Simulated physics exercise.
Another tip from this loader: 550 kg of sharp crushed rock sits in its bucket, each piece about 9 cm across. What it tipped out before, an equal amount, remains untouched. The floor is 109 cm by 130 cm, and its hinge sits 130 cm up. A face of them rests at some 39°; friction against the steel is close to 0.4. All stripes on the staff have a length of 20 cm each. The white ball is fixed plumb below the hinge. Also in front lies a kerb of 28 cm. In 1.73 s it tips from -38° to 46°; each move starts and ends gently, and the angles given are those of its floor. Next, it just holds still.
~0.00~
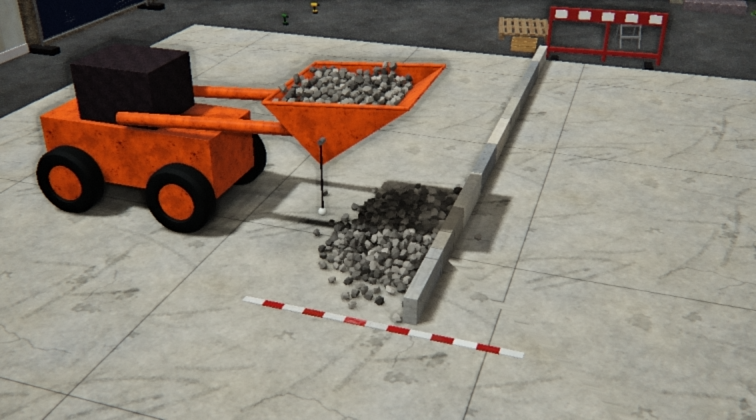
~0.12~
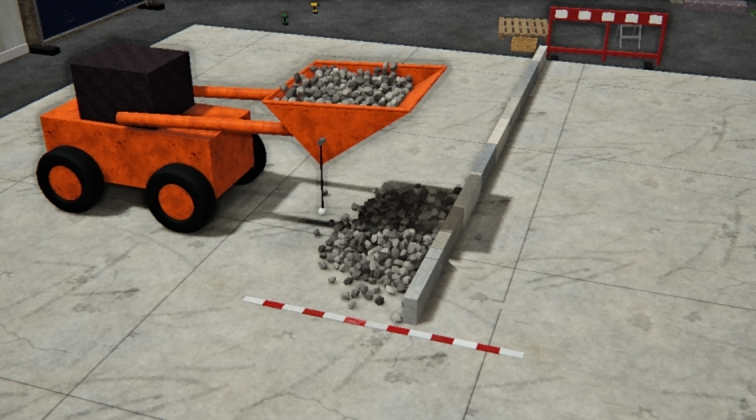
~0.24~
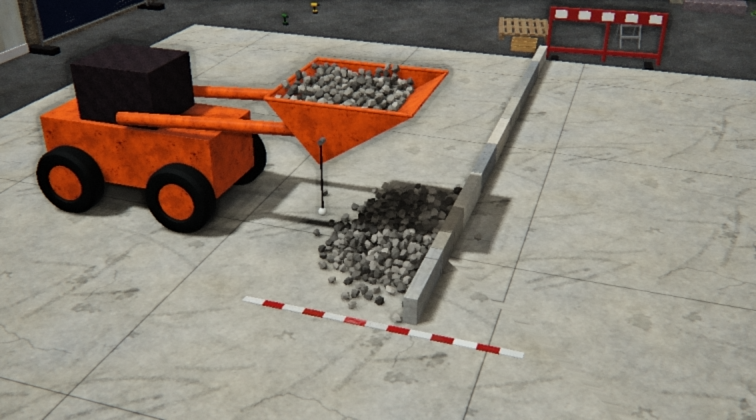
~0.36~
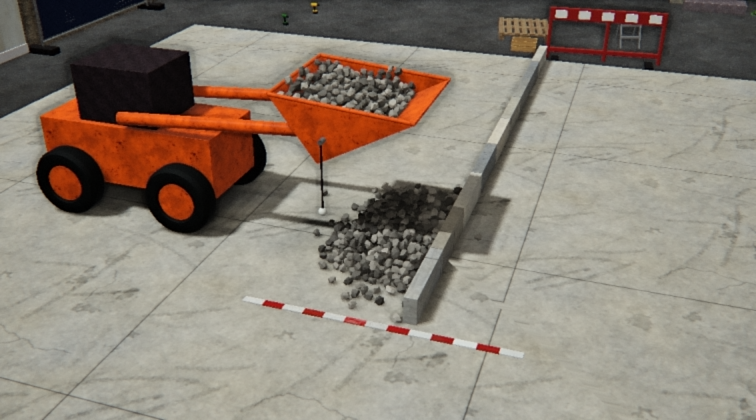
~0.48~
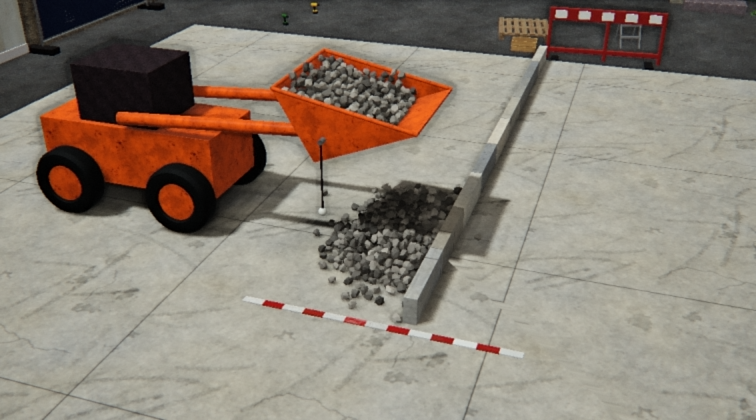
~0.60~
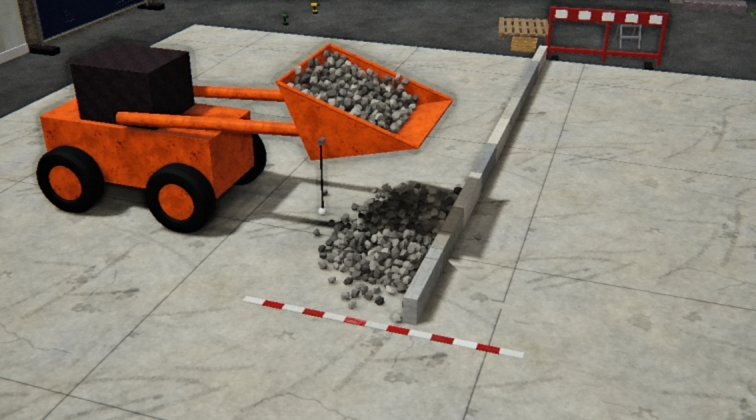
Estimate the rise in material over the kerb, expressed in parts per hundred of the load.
Close to 14 parts in a hundred.
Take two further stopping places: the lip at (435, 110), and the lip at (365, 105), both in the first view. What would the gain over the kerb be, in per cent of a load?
First some 35, then 0 per cent.
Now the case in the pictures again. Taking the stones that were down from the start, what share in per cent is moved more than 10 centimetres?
Estimate: 0 %, roughly.
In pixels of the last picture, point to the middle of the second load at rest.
Roughly at (424, 218) in the last picture.
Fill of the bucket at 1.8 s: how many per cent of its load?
Near 40 per cent of the load is held.
After 1.3 s the floor is at 33°; in per cent of one load, 100 in the bucket, 100 on this side of the kerb; the foremost stones are at (443, 236).
After 1.8 s the floor is at 46°; in per cent of one load, 40 in the bucket, 159 on this side of the kerb, 1 over the kerb; the foremost stones are at (457, 225).
After 2.2 s the floor is at 46°; in per cent of one load, 11 in the bucket, 178 on this side of the kerb, 11 over the kerb; the foremost stones are at (510, 267).
After 5.0 s the floor is at 46°; in per cent of one load, 8 in the bucket, 178 on this side of the kerb, 14 over the kerb; the foremost stones are at (562, 253). Net gain over the kerb, 14.
